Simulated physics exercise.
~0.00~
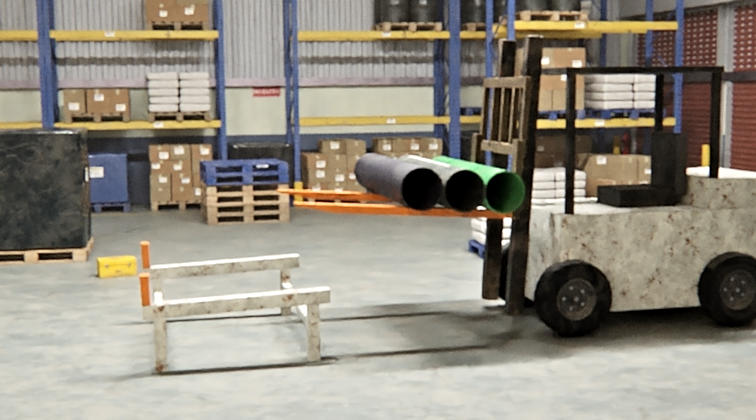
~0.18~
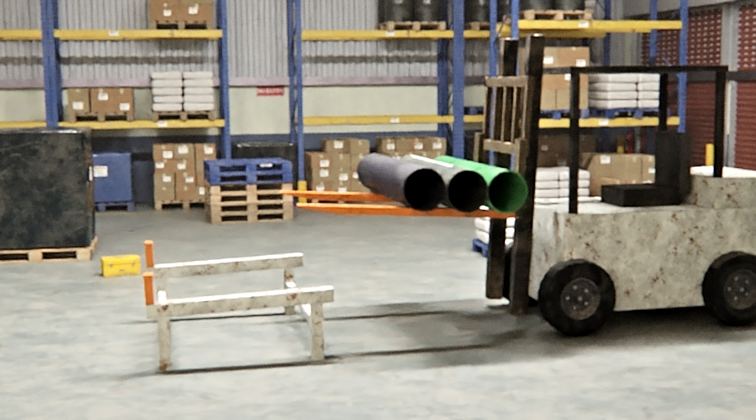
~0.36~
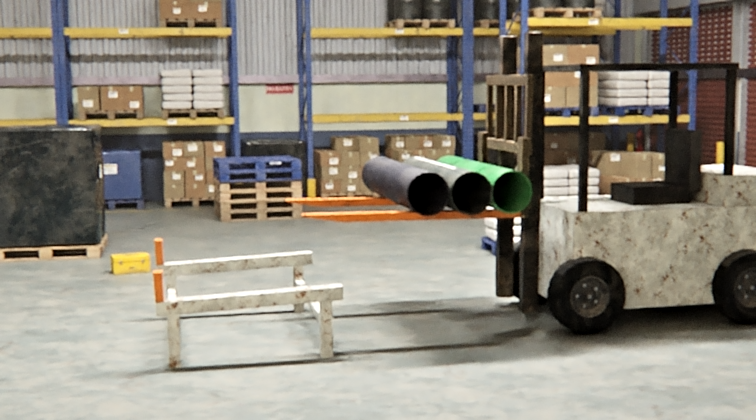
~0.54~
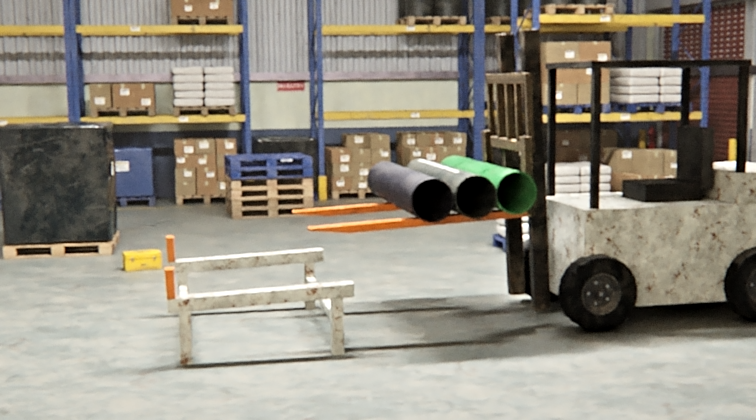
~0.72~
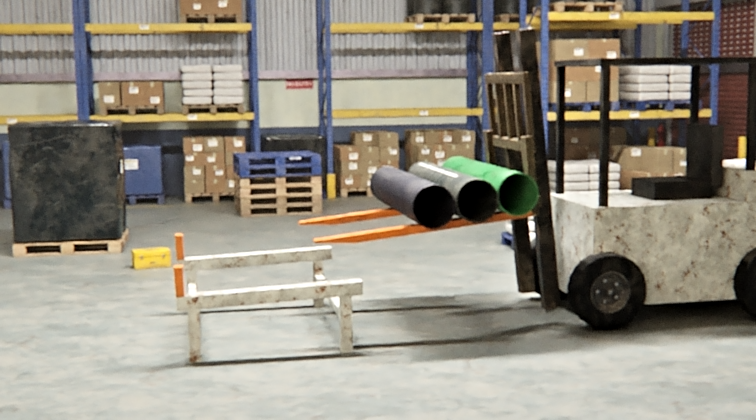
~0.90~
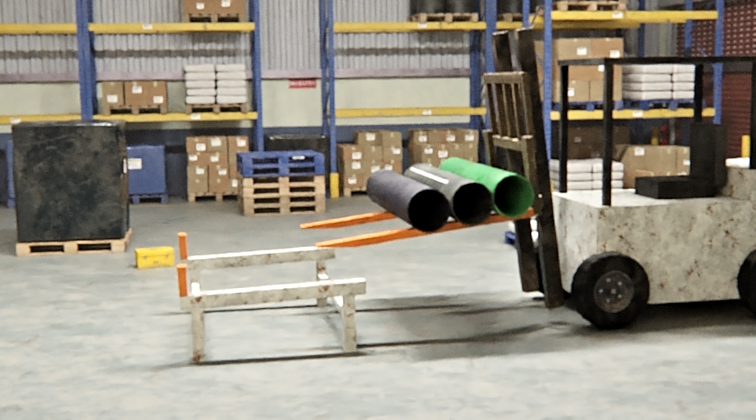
A forklift with a mottled off-white body and dark mast stands at the right of a warehouse, seen from the side, facing left. Its orange forks carry three pipes, dark, grey and green from left to right, near a low, worn white rack, with loaded shelves behind. The mast tips forward, the forks slope down leftward and the pipes shift slightly left along them, while the view drifts left.
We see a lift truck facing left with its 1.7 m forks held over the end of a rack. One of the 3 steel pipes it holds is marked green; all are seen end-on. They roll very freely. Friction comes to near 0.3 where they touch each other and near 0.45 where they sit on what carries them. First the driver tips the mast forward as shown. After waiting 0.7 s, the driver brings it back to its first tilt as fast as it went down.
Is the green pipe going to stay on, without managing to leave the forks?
No, it ends up off the forks.
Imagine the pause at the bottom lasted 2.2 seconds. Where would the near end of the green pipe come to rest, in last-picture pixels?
Around pixel (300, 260).
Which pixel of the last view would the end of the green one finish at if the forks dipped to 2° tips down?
Around (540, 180).
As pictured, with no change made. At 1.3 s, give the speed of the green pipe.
Roughly 0.6 m/s.
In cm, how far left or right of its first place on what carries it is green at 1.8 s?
Green: 65 to the left.
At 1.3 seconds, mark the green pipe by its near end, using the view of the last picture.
That would be about (489, 201) in pixels.
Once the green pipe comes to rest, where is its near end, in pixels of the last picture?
Look near pixel (302, 264).
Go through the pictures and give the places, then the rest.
Green (506, 193); forks 4° tips up; tips at (298, 204); 3 of the 3 lie directly on the forks, in the first picture.
Green (509, 192); forks 3° tips up, in the second picture.
Green (513, 193); forks 1° tips up, in the third picture.
Green (518, 193); forks 3° tips down; tips at (313, 229), in the fourth picture.
Green (519, 195); forks 6° tips down, in the fifth picture.
Green (514, 196); forks 7° tips down; tips at (320, 246), in the sixth picture.
Then, 1.3 s in, green is on the forks, 125 cm from the tips, rolling left; 0 gone from the forks.
Then, 1.8 s in, green is on the forks, 90 cm from the tips, rolling left; 0 gone from the forks.
Then, 2.3 s in, green is on the forks, 35 cm from the tips, rolling left; 1 gone from the forks.
Then, 2.9 s in, green is on the rack, 100 cm from the rack's far end, rolling left; 3 gone from the forks.
In the end (7.1 s), green is on the rack, 85 cm from the rack's far end; 3 gone from the forks.
